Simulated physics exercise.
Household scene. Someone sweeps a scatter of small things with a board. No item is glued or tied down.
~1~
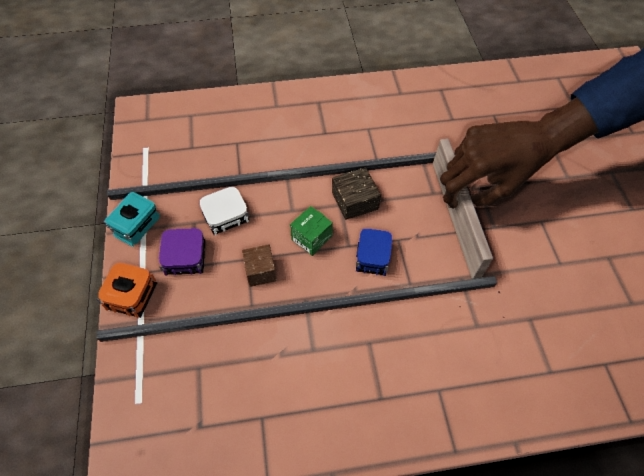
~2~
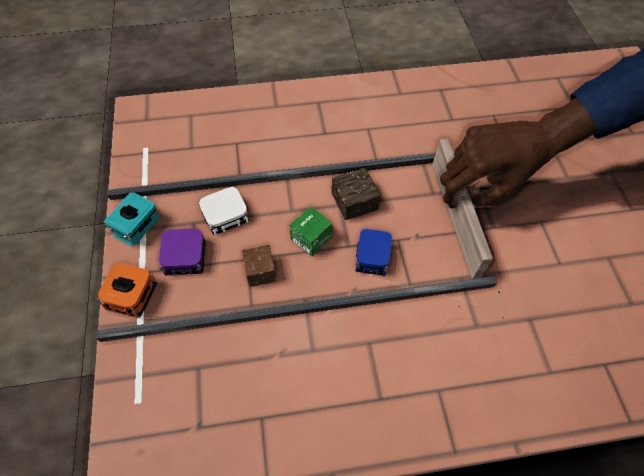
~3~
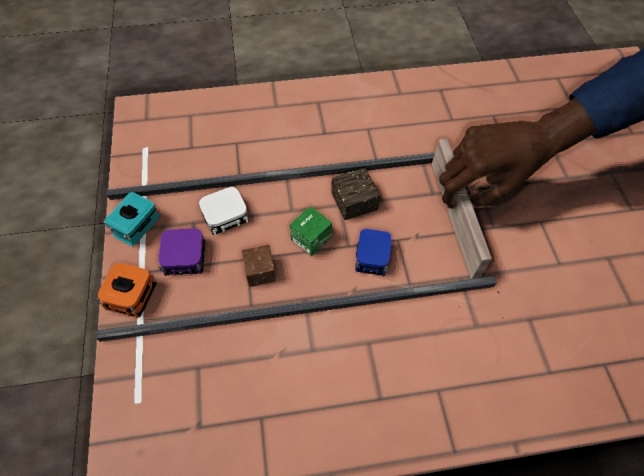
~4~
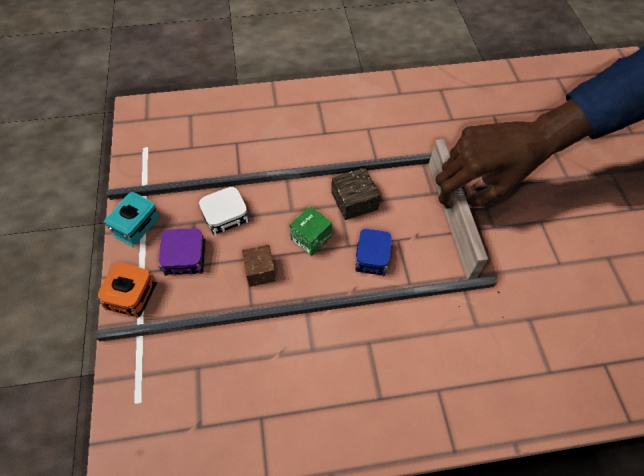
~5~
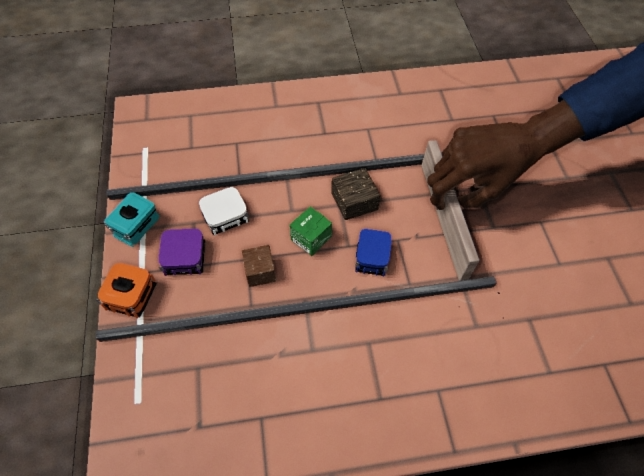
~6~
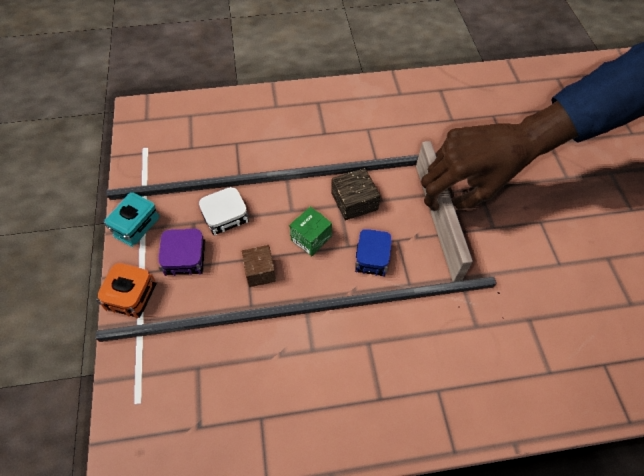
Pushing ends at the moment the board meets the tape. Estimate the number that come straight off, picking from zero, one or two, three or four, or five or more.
My estimate is five or more.
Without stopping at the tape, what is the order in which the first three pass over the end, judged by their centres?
The order is the turquoise case, the orange case, then the purple case.
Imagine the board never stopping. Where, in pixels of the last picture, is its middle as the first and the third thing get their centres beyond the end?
About (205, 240) and about (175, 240).
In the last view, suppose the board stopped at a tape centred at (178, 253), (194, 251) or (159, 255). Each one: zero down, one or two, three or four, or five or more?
Going through the tapes in order, the count is one or two, then one or two, then 3 or 4.
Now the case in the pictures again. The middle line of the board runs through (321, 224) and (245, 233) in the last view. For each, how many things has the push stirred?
Well, it's 3 at the first one and 6 at the second.
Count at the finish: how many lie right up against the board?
It touches 3.
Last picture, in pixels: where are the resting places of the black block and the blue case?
The black block settles near (121, 219); as for the blue case, near (122, 289).
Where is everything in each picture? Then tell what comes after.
Orange case (128, 290); turquoise case (134, 220); purple case (183, 252); board (460, 206); tape (143, 257), in the first picture.
Turquoise case (134, 220); blue case (373, 253), in the second picture.
Purple case (183, 252); green box (311, 231), in the third picture.
Orange case (128, 290); brown block (259, 266), in the fourth picture.
Turquoise case (133, 219); white case (224, 211), in the fifth picture.
Orange case (127, 290); turquoise case (133, 220); purple case (183, 252); board (442, 209); tape (142, 257), in the sixth picture.
A little later, none off yet; orange case at rest near (127, 290); turquoise case at rest near (133, 220); purple case at rest near (183, 252).
Next, none off yet; orange case at rest near (127, 290); turquoise case at rest near (133, 220); purple case shifted a little near (169, 251).
When it is over, the number that fall off is five or more; down, brown block, white case, purple case, turquoise case and orange case.
